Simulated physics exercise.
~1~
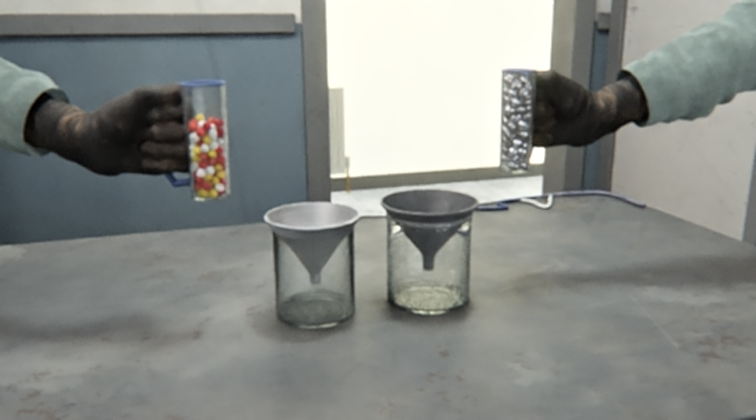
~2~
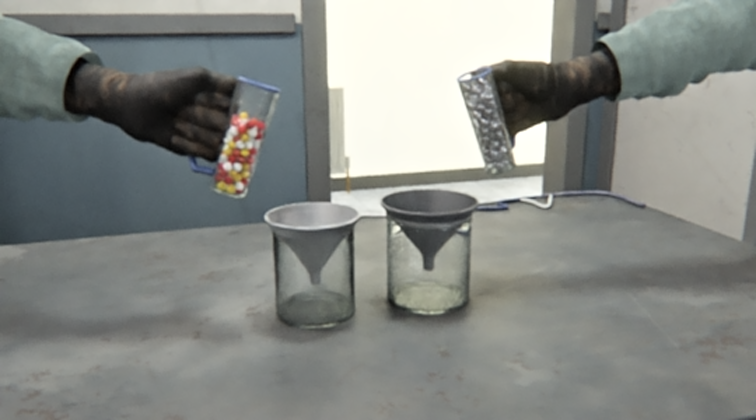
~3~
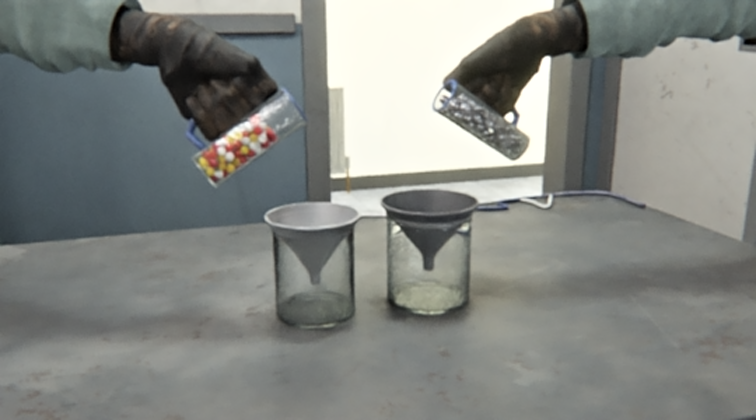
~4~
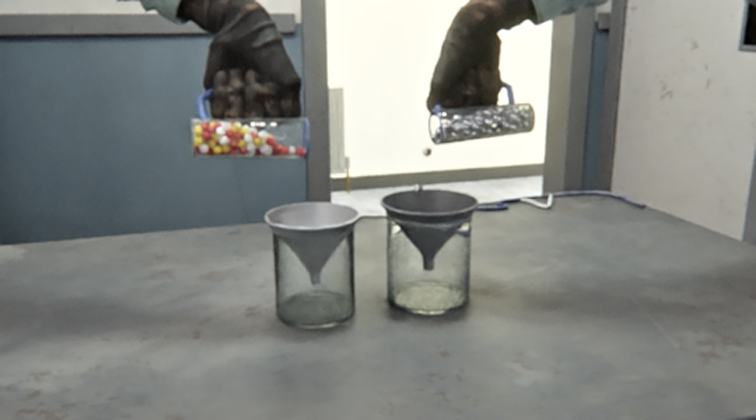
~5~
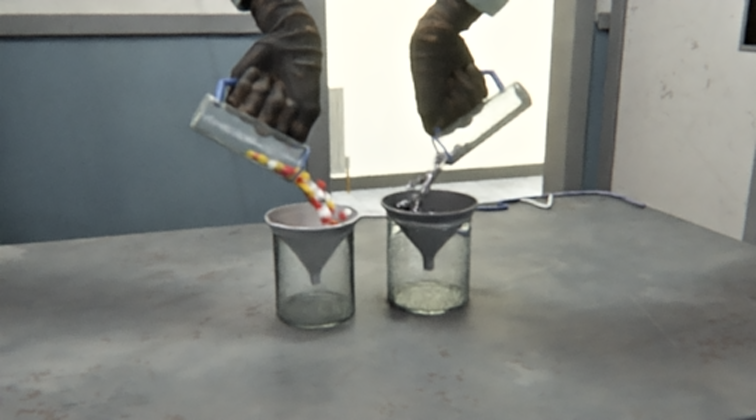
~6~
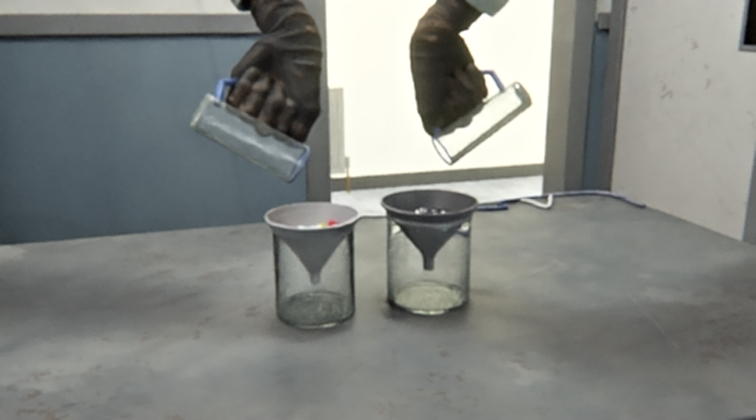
The footage shows two gloved hands tipping clear cups over funnels set in glass jars, pouring red, yellow and white pieces into the left funnel and small silvery pieces into the right. Both cups end up empty, with the pieces held in the funnels and none in the jars.
